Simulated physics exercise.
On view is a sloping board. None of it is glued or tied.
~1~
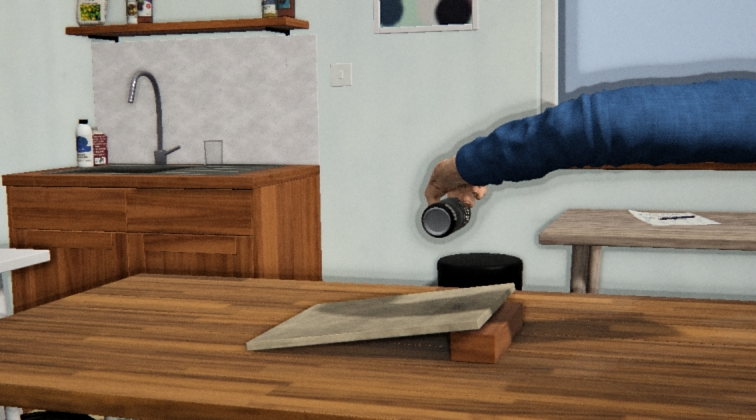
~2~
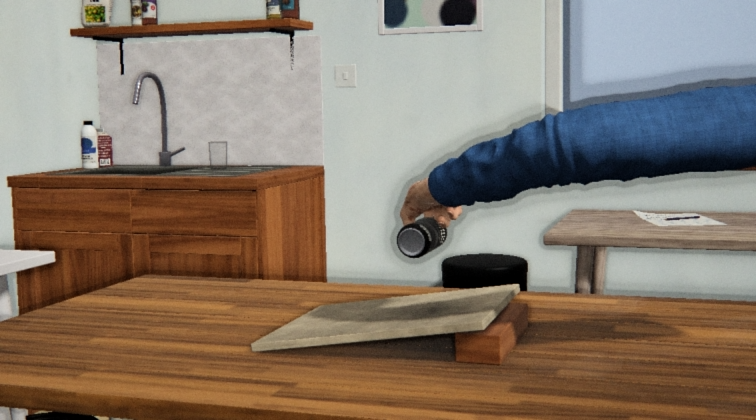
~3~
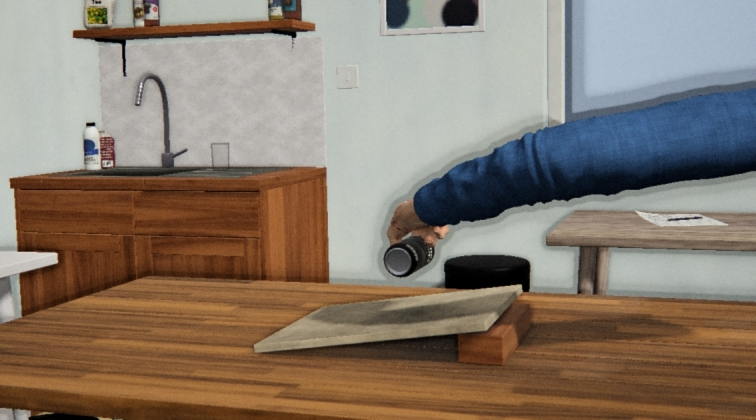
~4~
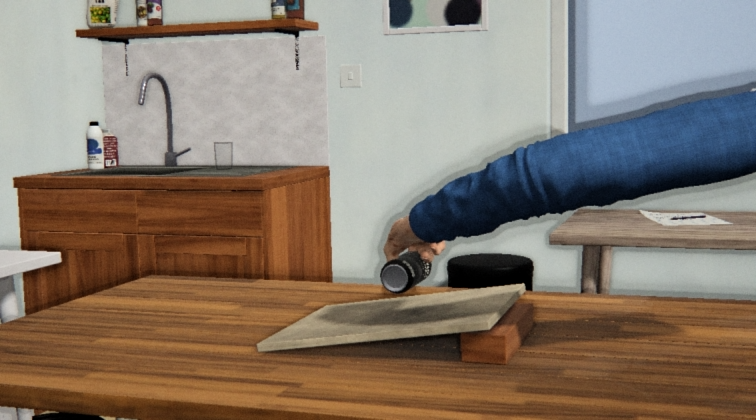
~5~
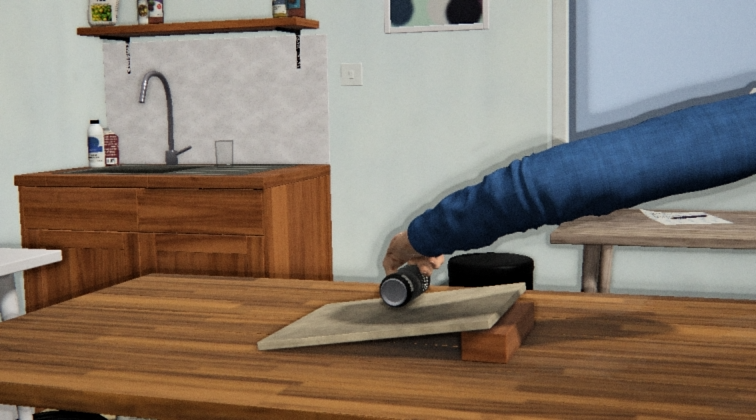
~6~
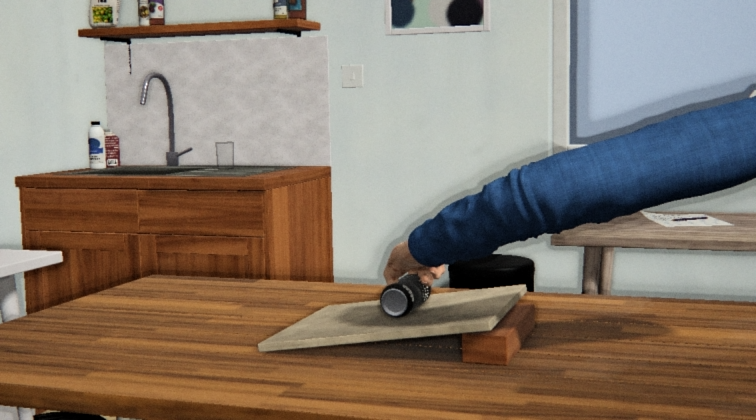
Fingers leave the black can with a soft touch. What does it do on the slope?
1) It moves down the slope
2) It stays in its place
1, it moves down the slope.
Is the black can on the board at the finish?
Black can - gone from the top.
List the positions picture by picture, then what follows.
Still above its spot; black can (447, 217), in the first frame.
Still above its spot; black can (423, 236), in the second frame.
Still above its spot; black can (410, 256), in the third frame.
Still above its spot; black can (407, 271), in the fourth frame.
Still above its spot; black can (406, 285), in the fifth frame.
Set down, still held; black can (406, 295), in the sixth frame.
Then, 0.90 s after the last picture, black can now off the board.
Then, 1.60 s after the last picture, things are still on the move.
Then, 2.30 s after the last picture, as before.
By the end, off the board, black can. The black can slides or rolls down.
